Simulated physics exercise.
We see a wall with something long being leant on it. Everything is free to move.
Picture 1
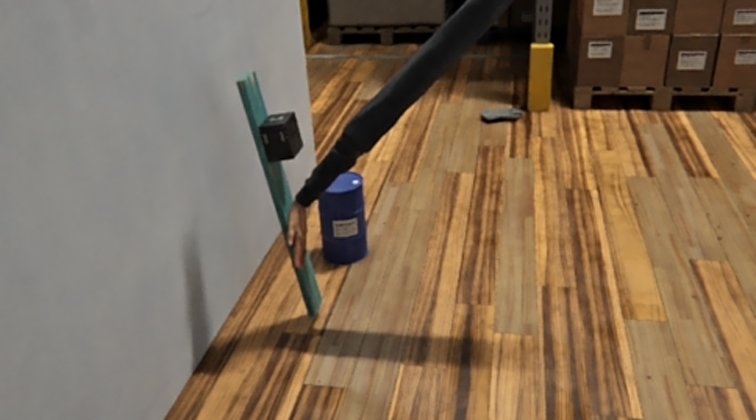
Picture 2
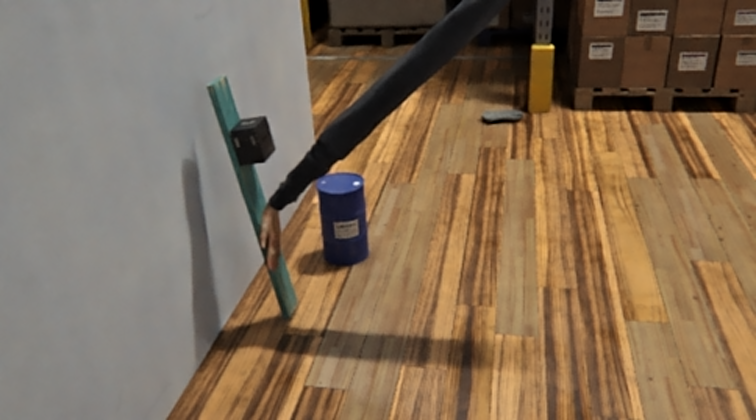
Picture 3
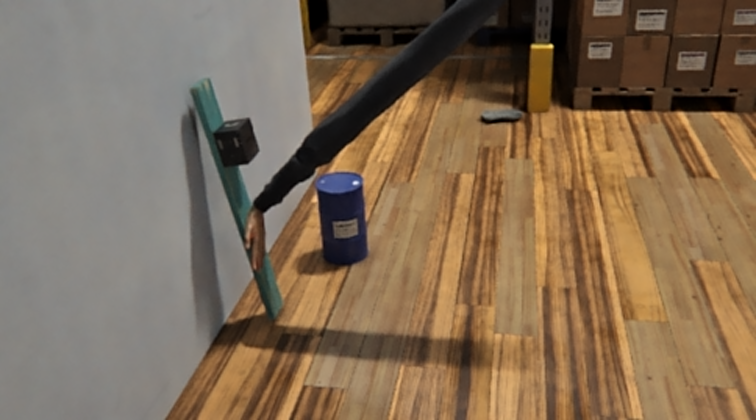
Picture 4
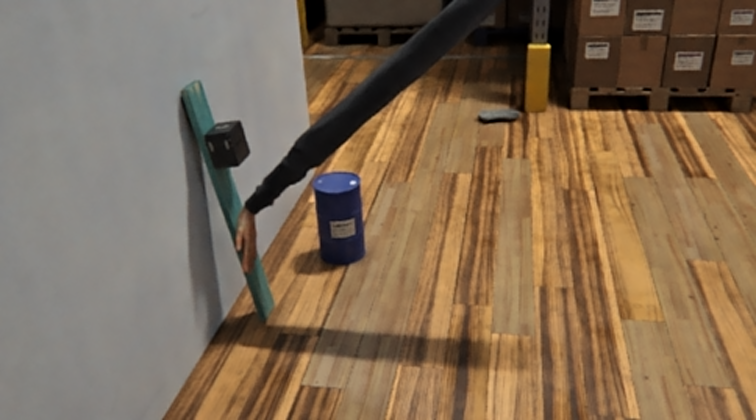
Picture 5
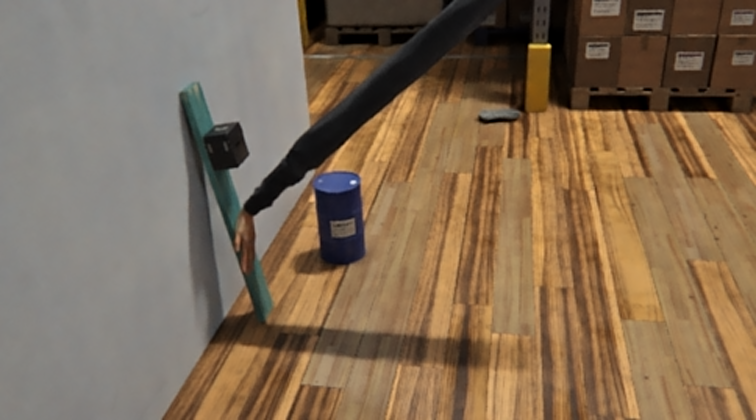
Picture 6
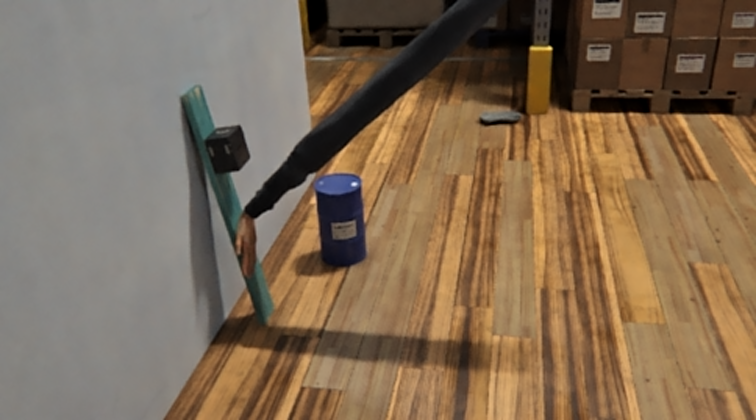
In a warehouse with a wooden floor, a dark-sleeved arm moved a turquoise plank with a black box on it leftward to a pale wall, then held it leaning there, near a blue canister.
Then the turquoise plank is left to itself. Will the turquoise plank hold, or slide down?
As it turns out, it remains leaning.
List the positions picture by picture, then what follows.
The first frame shows not yet at the wall; turquoise plank (284, 202); blue canister (342, 217).
The second frame shows not yet at the wall; turquoise plank (257, 205); blue canister (344, 219).
The third frame shows not yet at the wall; turquoise plank (241, 206); blue canister (343, 218).
The fourth frame shows not yet at the wall; turquoise plank (232, 208); blue canister (340, 218).
The fifth frame shows propped up under the hand; turquoise plank (231, 210); blue canister (340, 218).
The sixth frame shows propped up under the hand; turquoise plank (232, 213); blue canister (341, 220).
Then, 0.40 s later than the last frame, all is still.
Then, 0.90 s later than the last frame, turquoise plank resting near (232, 213).
When it is over, both as before. End places, in pixels of the last picture, turquoise plank near (232, 213). The plank stays up.
